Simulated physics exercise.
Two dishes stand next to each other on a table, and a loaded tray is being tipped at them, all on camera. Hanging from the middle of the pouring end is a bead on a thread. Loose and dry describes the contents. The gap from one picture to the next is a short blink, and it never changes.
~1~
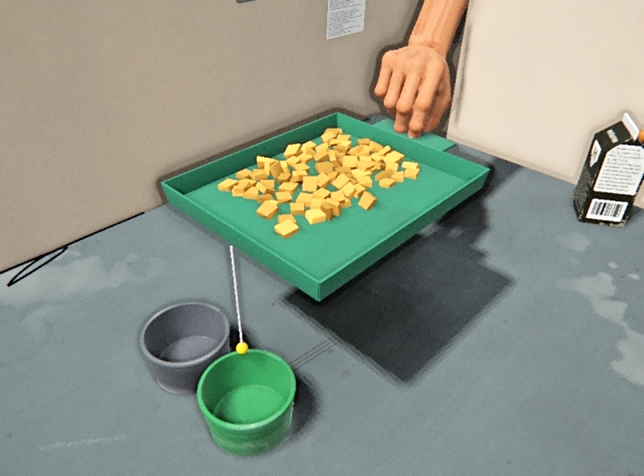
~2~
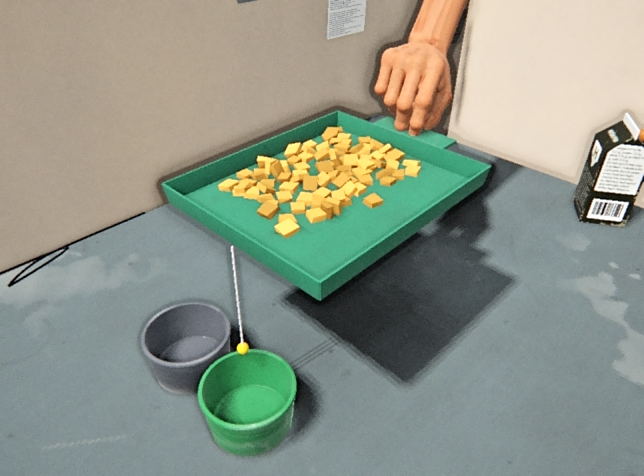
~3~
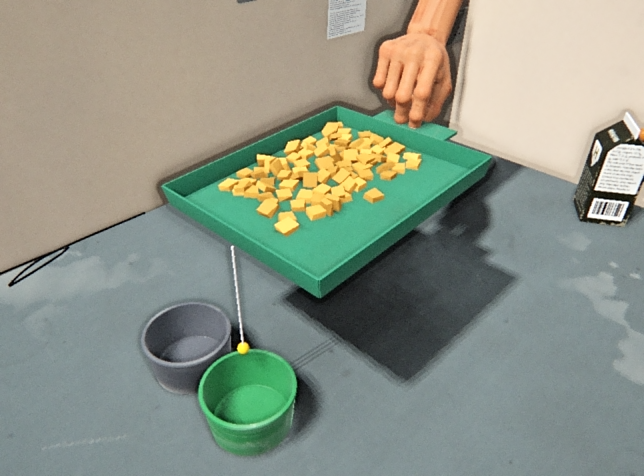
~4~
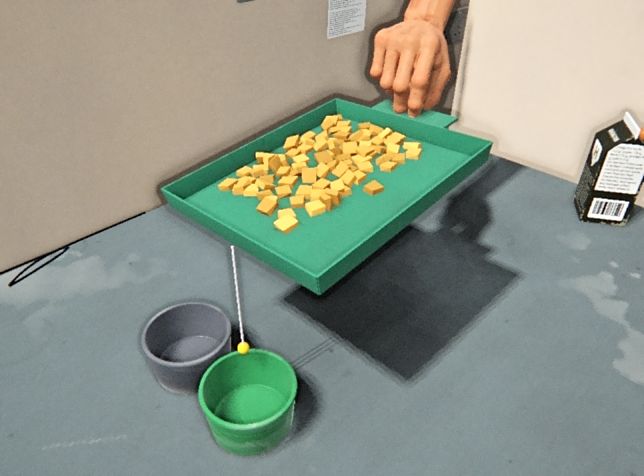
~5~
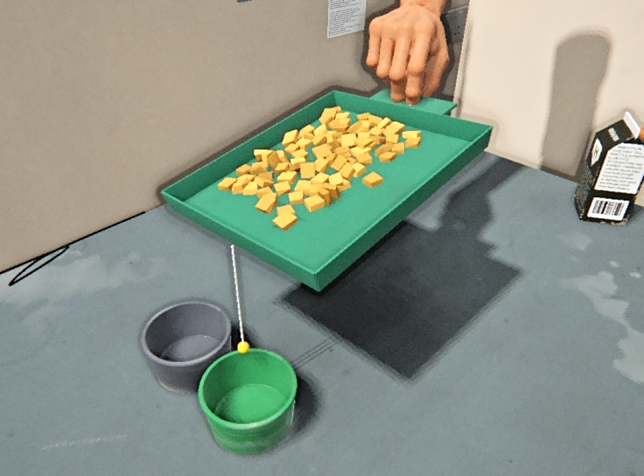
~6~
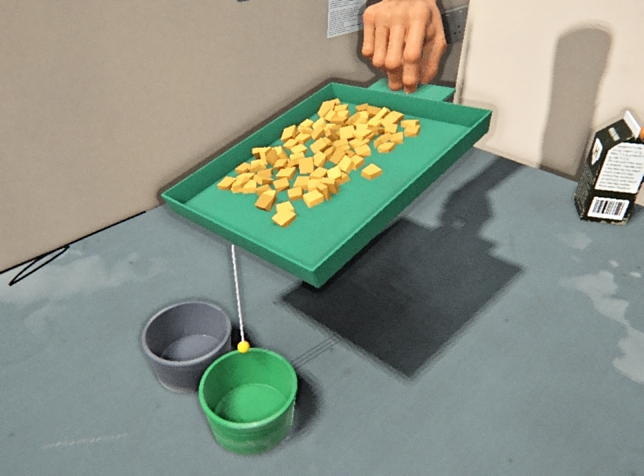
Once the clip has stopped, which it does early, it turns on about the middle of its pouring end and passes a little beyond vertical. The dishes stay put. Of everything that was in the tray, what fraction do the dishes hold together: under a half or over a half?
Together they hold over a half.
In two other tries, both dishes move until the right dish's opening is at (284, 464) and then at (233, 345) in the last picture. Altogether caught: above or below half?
For the two tries in order: Not as much as half, exceeding half.
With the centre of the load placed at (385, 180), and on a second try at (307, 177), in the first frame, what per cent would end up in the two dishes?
Around 70 in a hundred the first time, around 90 in a hundred the second.
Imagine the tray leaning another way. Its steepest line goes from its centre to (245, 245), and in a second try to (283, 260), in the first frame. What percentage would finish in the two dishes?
20 %, give or take, and then 30 %.
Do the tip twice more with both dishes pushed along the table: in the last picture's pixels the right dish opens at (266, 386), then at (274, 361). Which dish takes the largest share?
At the first place the dish on the left, at the second the left one.
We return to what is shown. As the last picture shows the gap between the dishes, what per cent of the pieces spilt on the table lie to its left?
Looks to be around 70 per cent of the spill.
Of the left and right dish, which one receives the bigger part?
The fuller one is the left side.
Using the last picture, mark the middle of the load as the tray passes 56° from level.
Around (227, 168).
Shortly afterwards, tray tipped steeply; the whole lot on the tray.
Next, tray tipped right over; near two thirds on the tray; near a quarter in the left dish; only a few outside both; a little in the air.
Some moments later, tray tipped past a quarter turn; the bulk in the left dish; a little outside both.
In the end, tray tipped past a quarter turn; none at all in the right dish; the bulk in the left dish; a little outside both.
